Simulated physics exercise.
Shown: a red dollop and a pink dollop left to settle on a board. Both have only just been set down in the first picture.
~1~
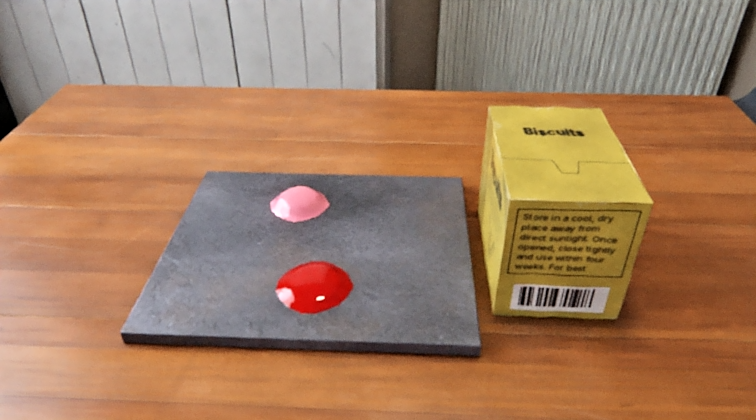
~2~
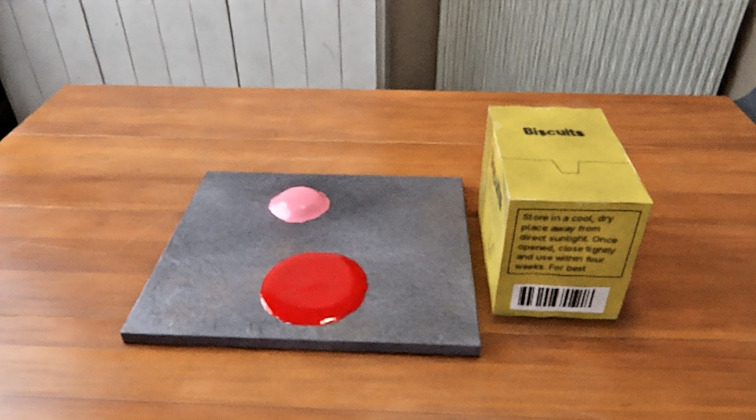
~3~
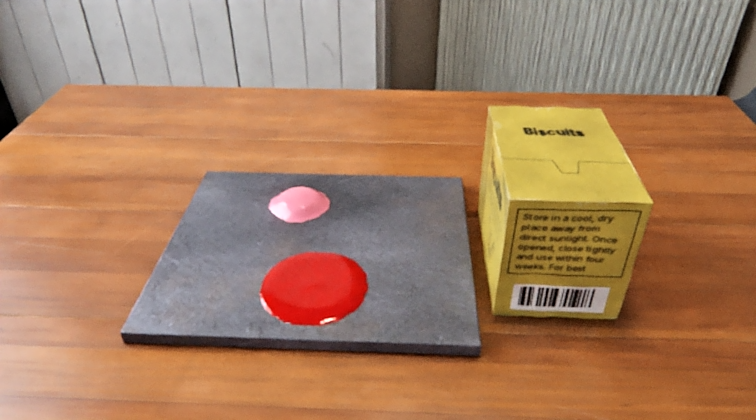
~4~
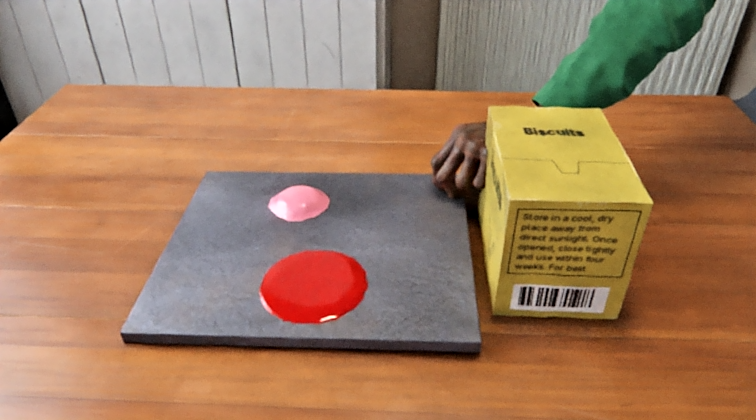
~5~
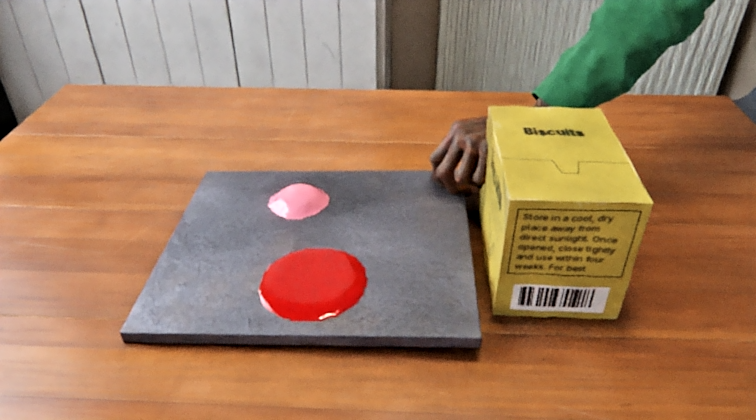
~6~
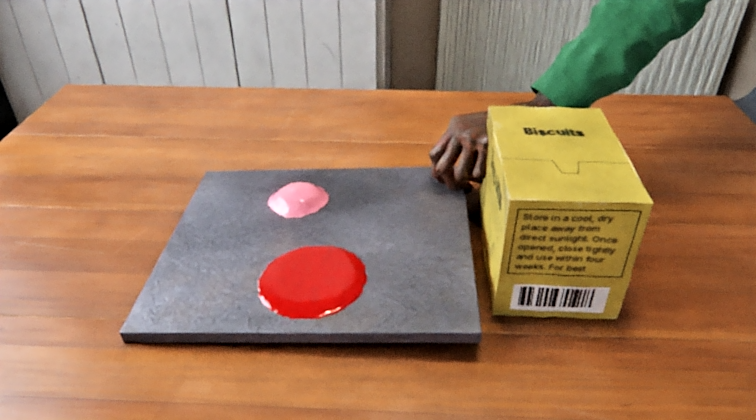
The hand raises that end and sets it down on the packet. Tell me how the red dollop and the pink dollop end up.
Take the red dollop first: It goes over; then the pink dollop keeps its place.
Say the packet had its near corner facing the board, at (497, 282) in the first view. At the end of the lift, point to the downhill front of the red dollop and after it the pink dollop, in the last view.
The first tip is at (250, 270), the second at (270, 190).
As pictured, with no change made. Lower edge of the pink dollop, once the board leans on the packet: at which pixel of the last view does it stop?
Around (255, 168).
A moment on, slope about 28°; the red dollop has crept down a long way; the pink dollop has not moved.
Further on, the red dollop is dripping off the low end; the pink dollop has not moved.
When it is over, slope about 28°; the red dollop is dripping off the low end; the pink dollop has not moved.
